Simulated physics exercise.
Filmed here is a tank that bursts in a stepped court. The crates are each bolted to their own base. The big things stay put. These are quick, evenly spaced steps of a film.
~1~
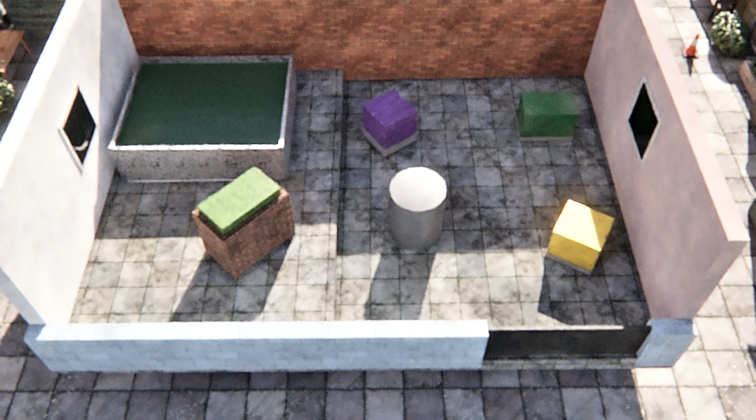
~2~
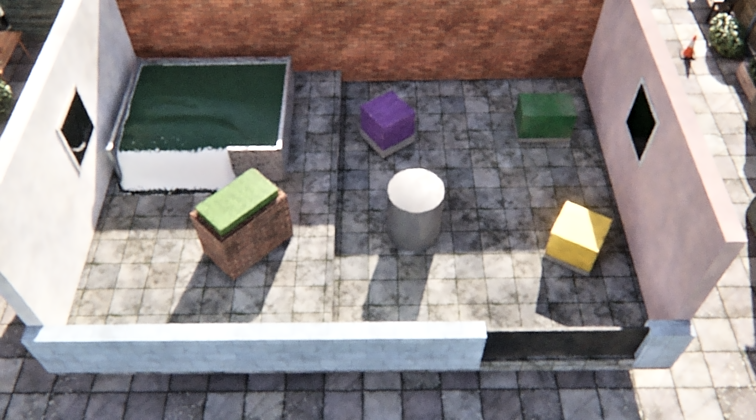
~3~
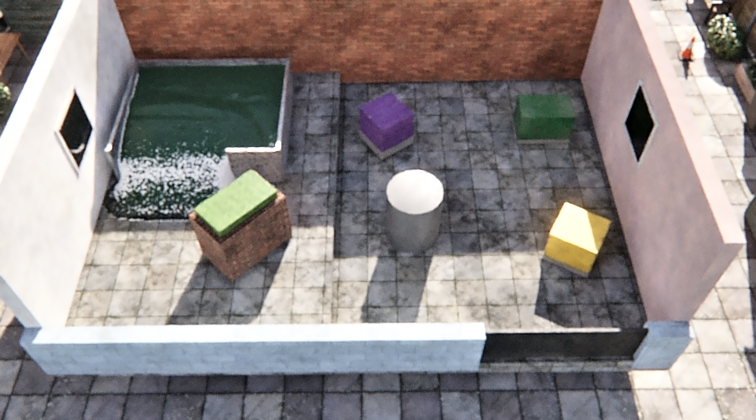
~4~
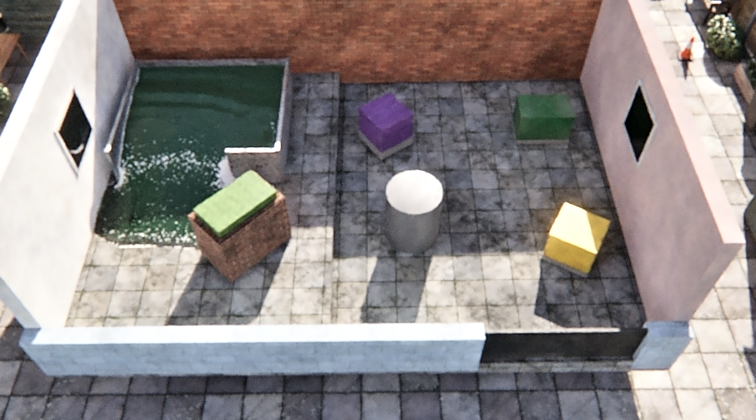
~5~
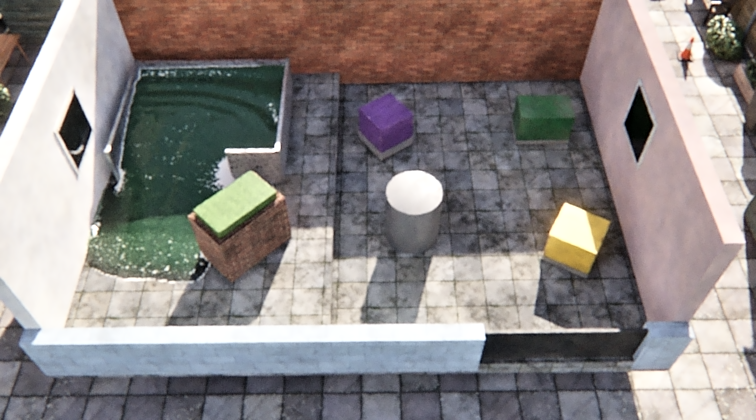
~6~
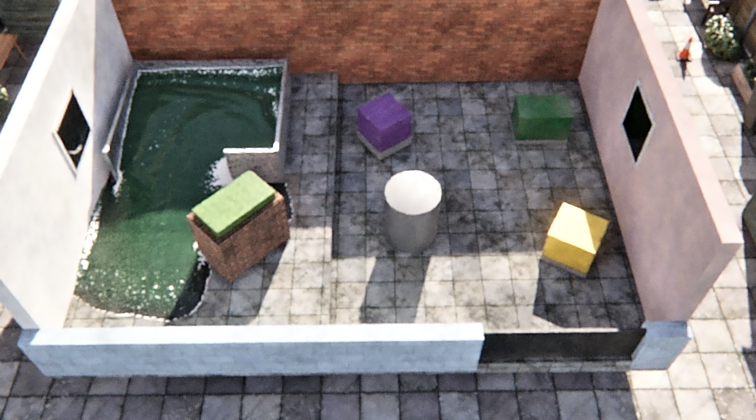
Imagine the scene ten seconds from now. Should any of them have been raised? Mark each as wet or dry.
Green crate: Wet; yellow crate: Wet; purple crate: Dry.
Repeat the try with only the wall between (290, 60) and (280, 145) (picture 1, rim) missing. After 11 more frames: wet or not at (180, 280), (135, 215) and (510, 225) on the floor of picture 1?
As listed: Dry, clear, flooded.
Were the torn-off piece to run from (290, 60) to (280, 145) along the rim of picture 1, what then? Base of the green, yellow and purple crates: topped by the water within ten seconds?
Result: Green crate gets overtopped, yellow crate gets overtopped, purple crate gets overtopped.
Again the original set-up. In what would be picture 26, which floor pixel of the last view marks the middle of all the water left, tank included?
The centre of mass sits at about (208, 228).
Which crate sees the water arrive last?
Answer: The crate marked green.
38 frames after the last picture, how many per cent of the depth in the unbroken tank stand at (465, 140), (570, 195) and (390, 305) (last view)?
In order: About 2, 10 and 6 in a hundred.
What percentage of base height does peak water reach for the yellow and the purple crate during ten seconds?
I'd put it at some 250 % for one and some 80 % for the other, in that order.
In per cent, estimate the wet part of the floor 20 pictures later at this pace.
Share estimate: About 45 per cent.
A moment on, water covers 20 % of the floor; the green crate not reached, the yellow crate not reached, the purple crate not reached.
Next, water covers 25 % of the floor; the green crate not reached, the yellow crate not reached, the purple crate not reached.
Then, water covers 45 % of the floor; the green crate not reached, the yellow crate not reached, the purple crate water round its plinth.
Later, water covers 80 % of the floor; the green crate water round its plinth, the yellow crate water round its plinth, the purple crate water round its plinth.
In the end, water covers 95 % of the floor; the green crate was topped, the yellow crate was topped, the purple crate stayed above the water.
